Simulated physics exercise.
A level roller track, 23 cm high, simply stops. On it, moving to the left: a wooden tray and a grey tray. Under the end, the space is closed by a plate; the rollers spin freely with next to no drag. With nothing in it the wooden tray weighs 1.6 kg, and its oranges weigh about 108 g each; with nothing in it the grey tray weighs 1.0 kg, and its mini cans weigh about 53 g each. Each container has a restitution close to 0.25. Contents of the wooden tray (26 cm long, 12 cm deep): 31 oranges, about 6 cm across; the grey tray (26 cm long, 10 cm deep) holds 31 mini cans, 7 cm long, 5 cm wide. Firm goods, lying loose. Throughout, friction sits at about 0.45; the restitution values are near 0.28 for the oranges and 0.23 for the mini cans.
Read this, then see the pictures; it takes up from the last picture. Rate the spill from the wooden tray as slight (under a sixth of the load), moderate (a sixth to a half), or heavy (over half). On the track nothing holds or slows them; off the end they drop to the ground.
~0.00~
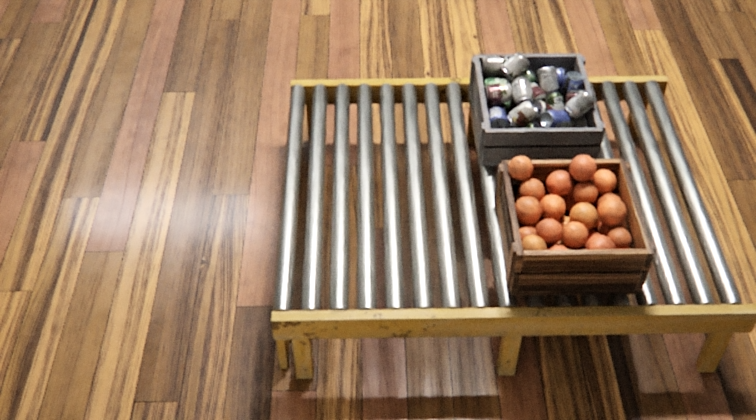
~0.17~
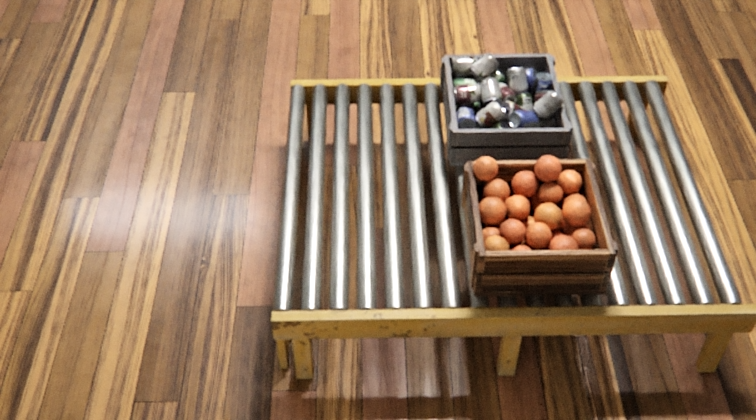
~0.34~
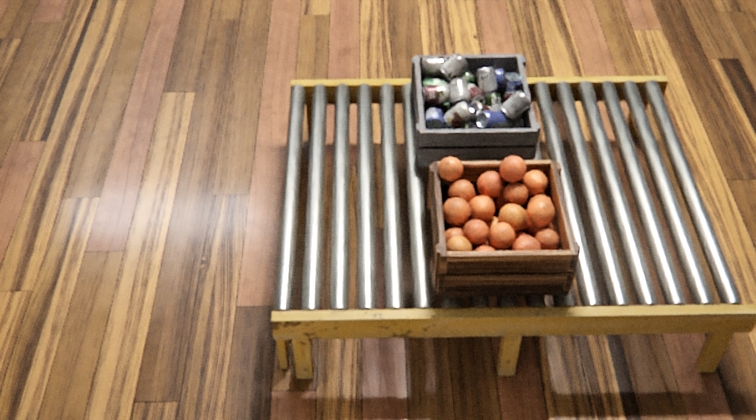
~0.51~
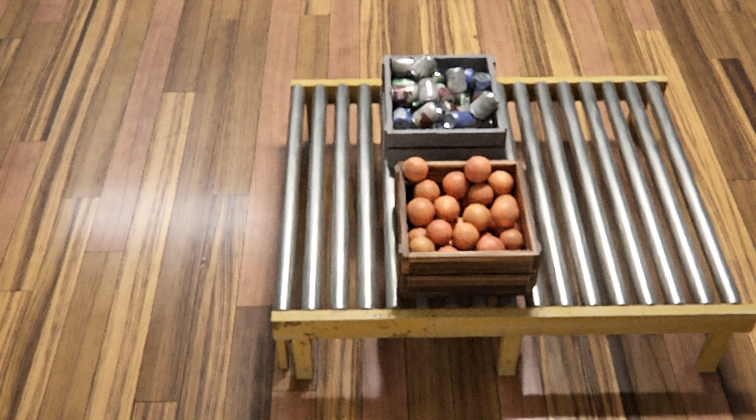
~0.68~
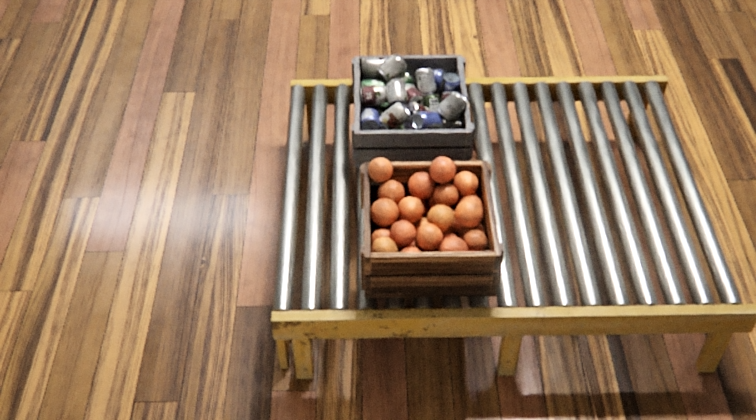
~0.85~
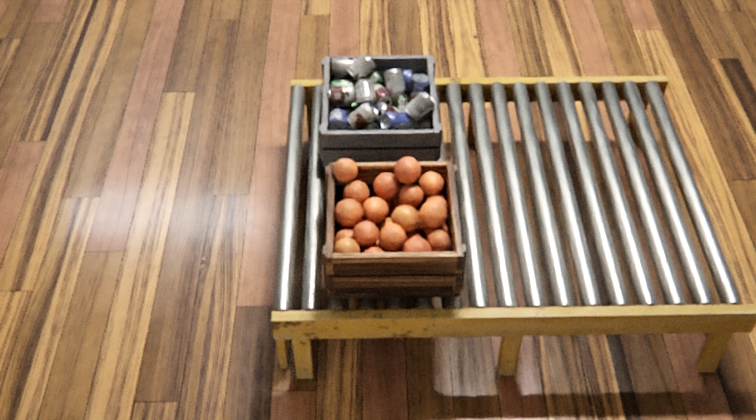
Heavy.
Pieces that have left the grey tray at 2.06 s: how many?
About, grey tray: 8.
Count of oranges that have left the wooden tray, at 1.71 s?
Count out: Close to 1.
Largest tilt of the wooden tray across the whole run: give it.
Roughly 95 degrees.
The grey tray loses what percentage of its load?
Grey tray: 30%.
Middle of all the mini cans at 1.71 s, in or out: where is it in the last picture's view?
Middle approx. (224, 153).
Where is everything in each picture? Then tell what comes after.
In the first frame (we follow the rim corner now nearest the camera), wooden tray at (523, 253); grey tray at (491, 130); 47 cm of track left ahead; nothing out yet.
The second frame shows wooden tray at (485, 253); grey tray at (458, 131); 39 cm of track left ahead.
The third frame shows wooden tray at (447, 254); grey tray at (426, 131); 31 cm of track left ahead.
The fourth frame shows wooden tray at (409, 254); grey tray at (393, 131); 23 cm of track left ahead.
The fifth frame shows wooden tray at (371, 255); grey tray at (360, 132); 15 cm of track left ahead.
The sixth frame shows wooden tray at (332, 255); grey tray at (327, 132); 7 cm of track left ahead; nothing out yet.
After 1.00 s, the overhang begins.
After 1.51 s, the wooden tray is level with 0 of 31 out and the grey tray leans 9° with 0 of 31 out.
After 1.71 s, the wooden tray leans 51° with 1 of 31 out and the grey tray leans 55° with 3 of 31 out.
After 2.06 s, the wooden tray has gone over with 6 of 31 out and the grey tray leans 52° with 8 of 31 out.
Outcome (at 2.55 s), the wooden tray has gone over with 19 of 31 out and the grey tray leans 50° with 8 of 31 out. Asked share, 19 of 31, 61 per cent.
